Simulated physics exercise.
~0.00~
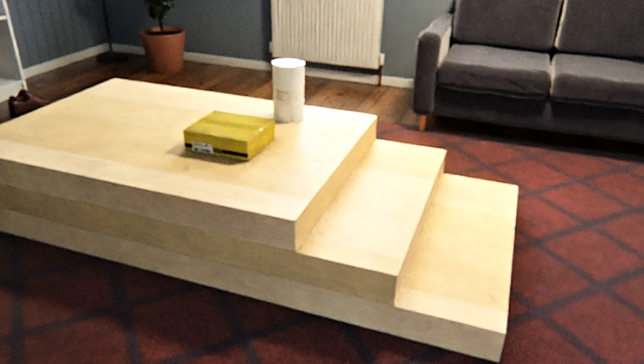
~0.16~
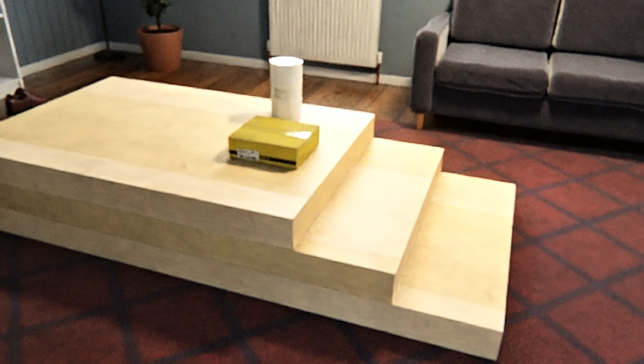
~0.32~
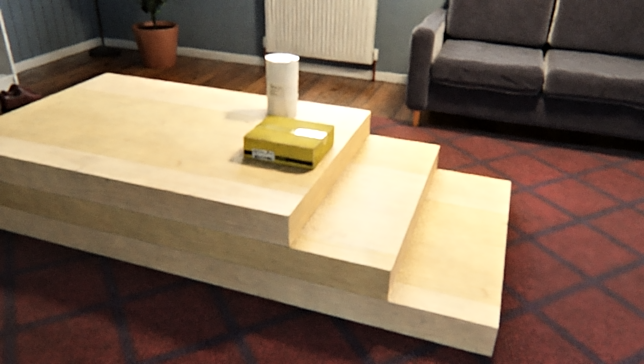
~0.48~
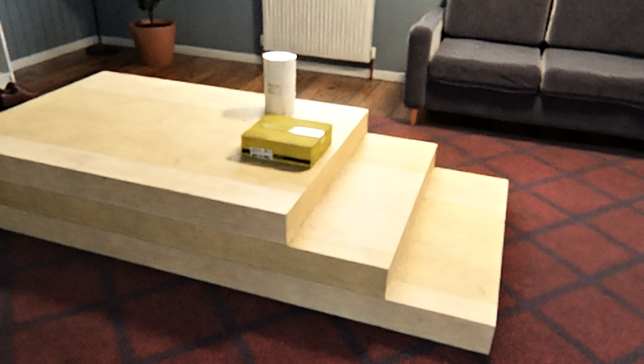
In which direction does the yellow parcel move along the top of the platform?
The yellow parcel moves to the right, toward the steps.
